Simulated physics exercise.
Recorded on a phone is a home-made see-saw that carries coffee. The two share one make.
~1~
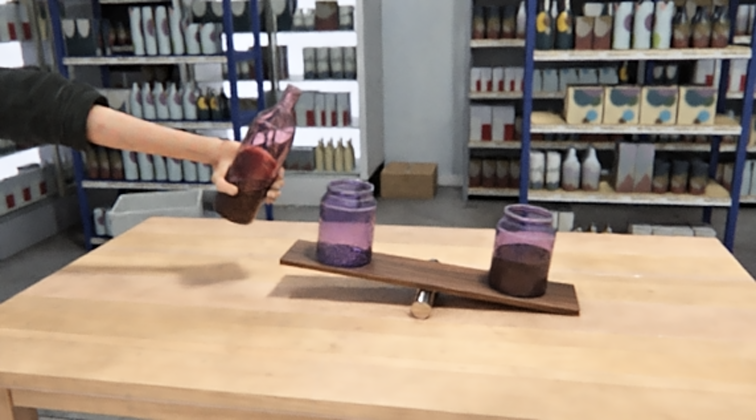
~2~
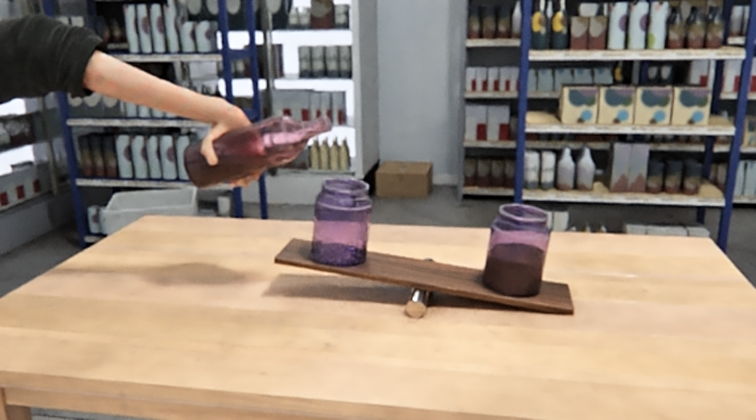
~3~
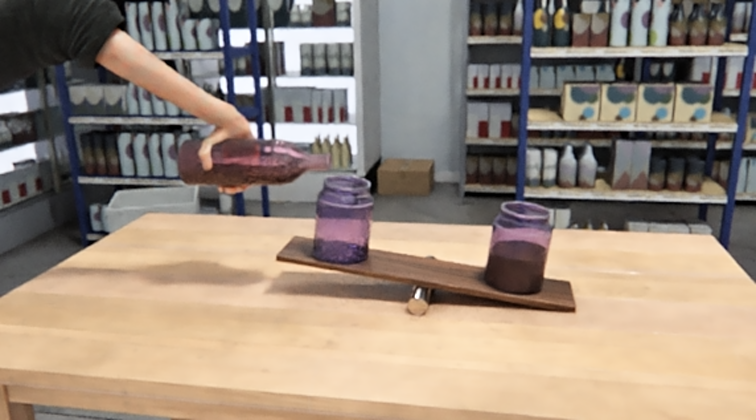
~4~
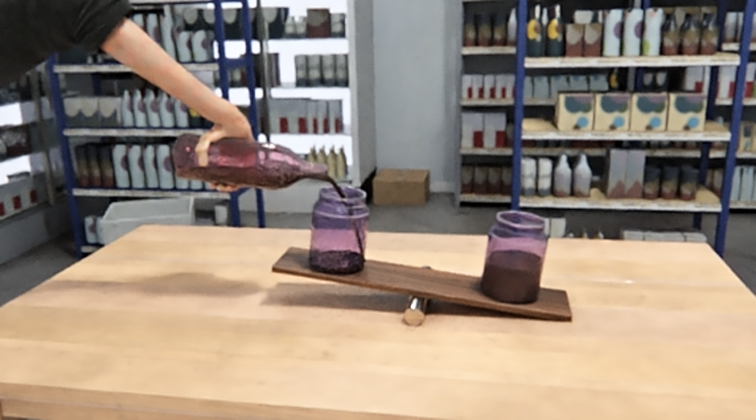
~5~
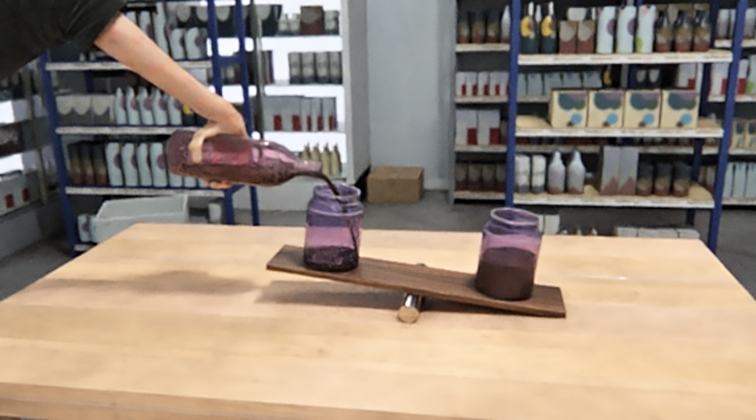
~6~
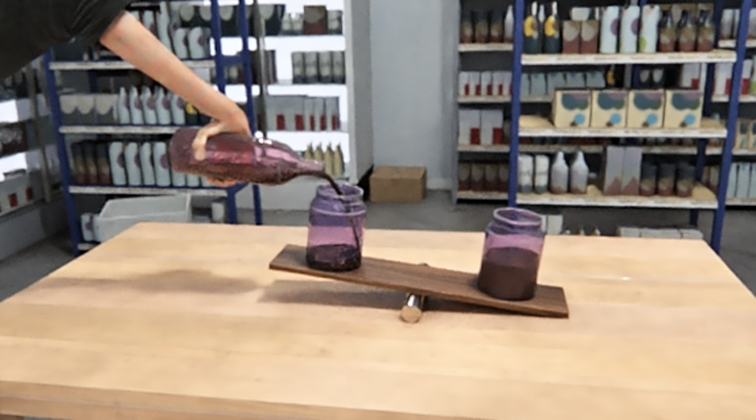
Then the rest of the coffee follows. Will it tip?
No.
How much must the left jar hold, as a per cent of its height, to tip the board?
40 % or so.
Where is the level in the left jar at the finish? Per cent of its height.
I'd put it at some 30 per cent.
Shortly, the left jar is about a quarter full; the board leans as before.
At the finish, the left jar is about a quarter full; the board leans as before.
